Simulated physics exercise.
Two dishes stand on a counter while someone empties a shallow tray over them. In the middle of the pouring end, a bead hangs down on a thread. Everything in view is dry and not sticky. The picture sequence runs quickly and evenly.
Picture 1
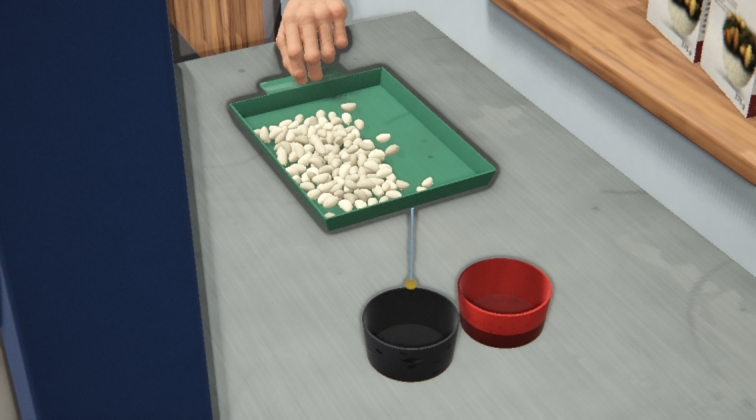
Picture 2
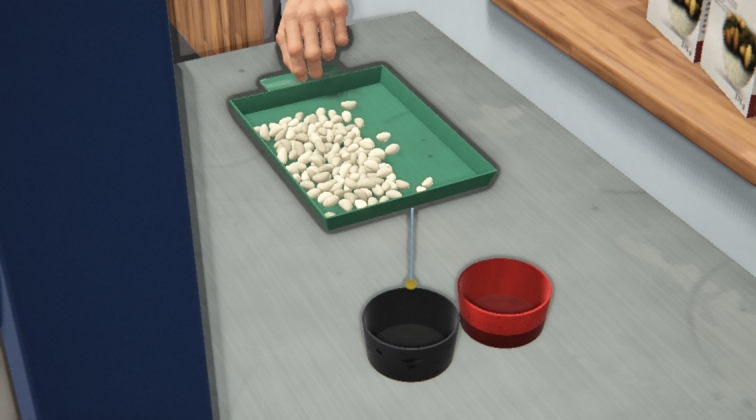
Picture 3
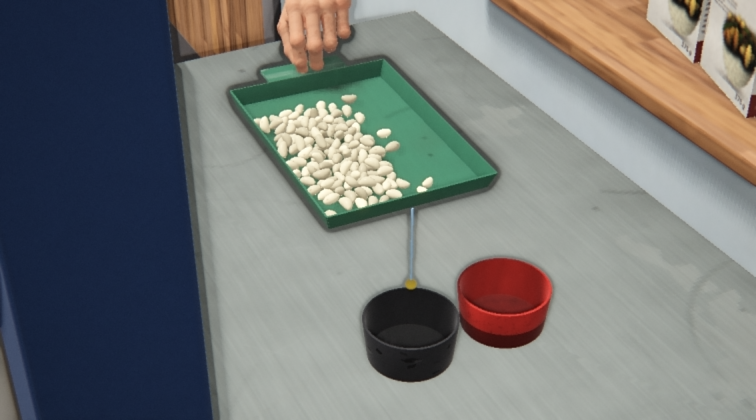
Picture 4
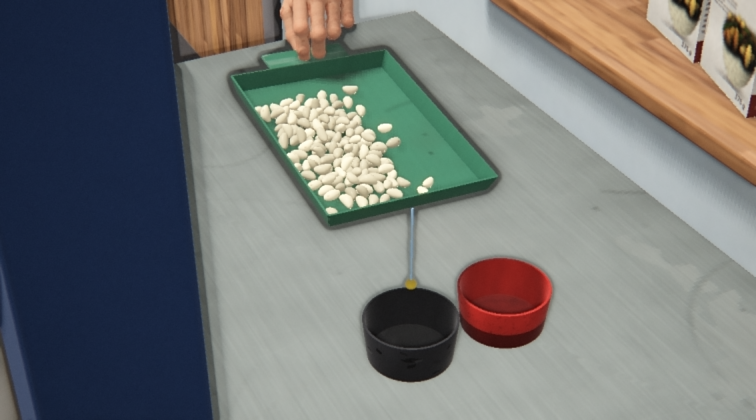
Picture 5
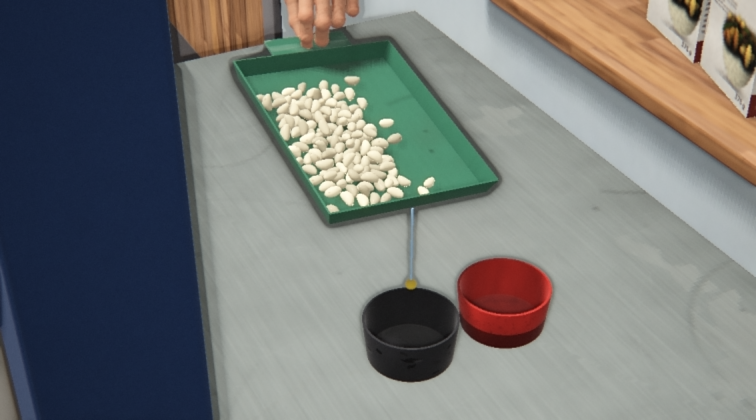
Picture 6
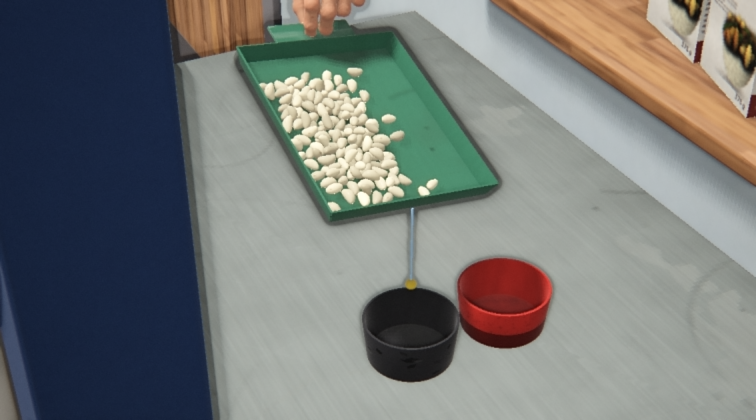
A hand grips the far handle of a shallow green tray of white beans above a grey counter, seen from above at an angle, with a dark blue panel at left and a wooden shelf at right. Below the tray, a small yellow bead hangs on a thread near a black dish and a red one to its right. The hand gradually raises the tray's far end, tilting it slightly toward the near right corner, while the beans barely shift and the view stays still.
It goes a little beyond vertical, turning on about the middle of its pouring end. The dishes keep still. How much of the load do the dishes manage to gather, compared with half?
They gather more than half of it.
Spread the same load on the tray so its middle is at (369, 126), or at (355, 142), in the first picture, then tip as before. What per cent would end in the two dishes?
Around 90 percent the first time, around 80 percent the second.
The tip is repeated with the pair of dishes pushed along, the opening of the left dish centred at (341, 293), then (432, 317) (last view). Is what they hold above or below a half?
First place: Short of half; second place: Beyond half.
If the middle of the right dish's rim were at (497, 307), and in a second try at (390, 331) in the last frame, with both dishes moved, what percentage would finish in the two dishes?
Respectively 50 percent and 0 percent.
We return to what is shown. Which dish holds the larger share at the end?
Result: More in the right side.
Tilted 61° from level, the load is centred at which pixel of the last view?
(438, 171).
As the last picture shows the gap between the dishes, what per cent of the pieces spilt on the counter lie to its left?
Around 20 per cent, I reckon.
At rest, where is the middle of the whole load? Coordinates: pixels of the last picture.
Near (495, 311).
Shortly afterwards, tray tipped steeply; all but a few on the tray; only a few in the right dish; a little in the air.
Next, tray tipped right over; near a quarter on the tray; a little in the left dish; near two thirds in the right dish; only a few outside both; a little in the air.
Some moments later, tray tipped past a quarter turn; a little in the left dish; the bulk in the right dish; a little outside both.
In the end, tray tipped past a quarter turn; a little in the left dish; the bulk in the right dish; a little outside both.
